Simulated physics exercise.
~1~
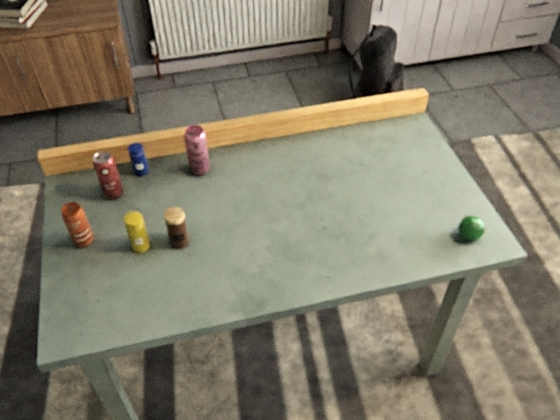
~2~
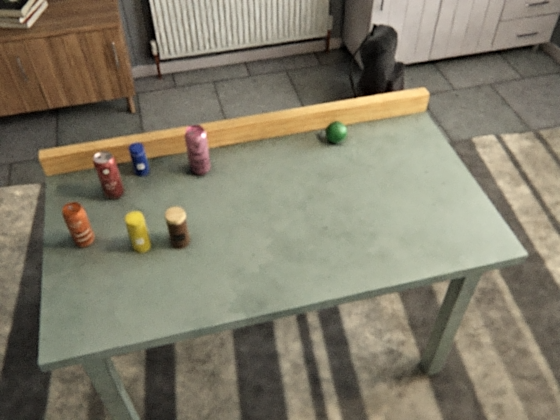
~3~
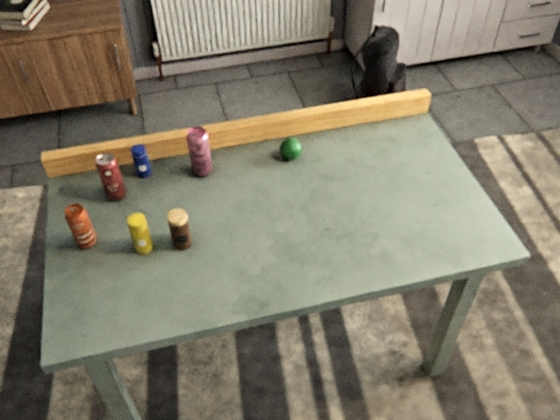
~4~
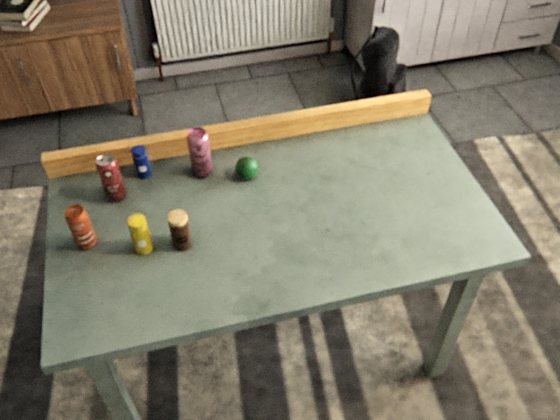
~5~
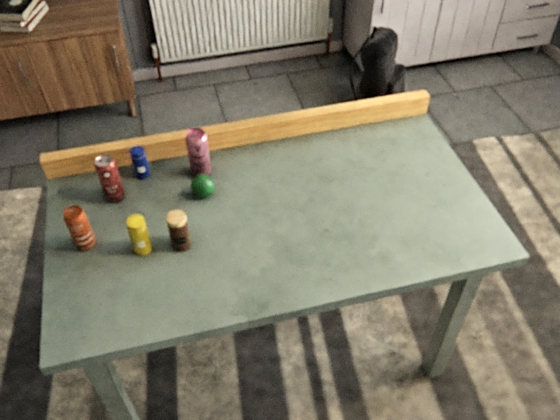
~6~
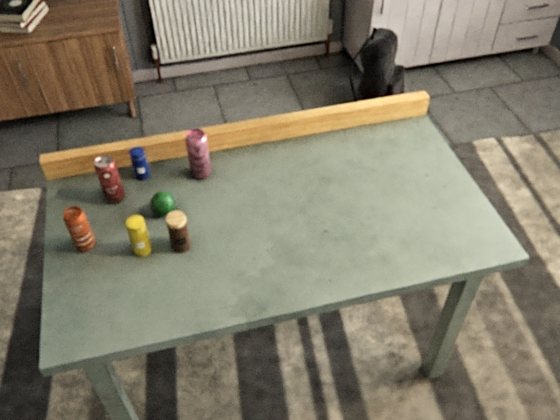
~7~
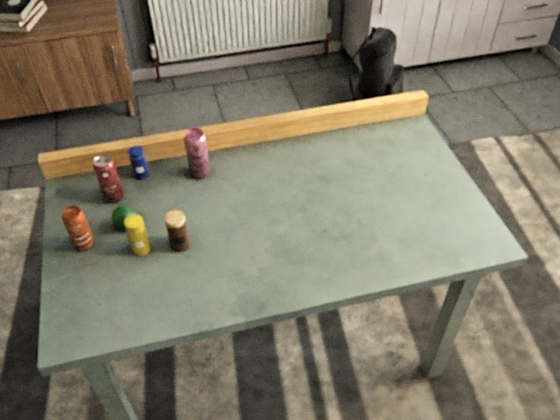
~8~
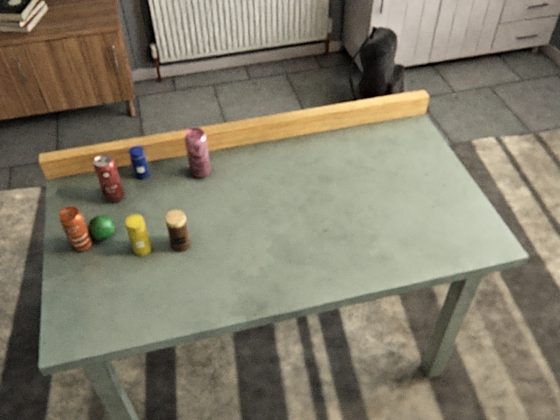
The clip shows a green ball rolling across a table to the wooden rail at the back, then heading left and toward the near side among six upright cans and shakers. It passes between them, ending close beside the orange can, with all six still standing.
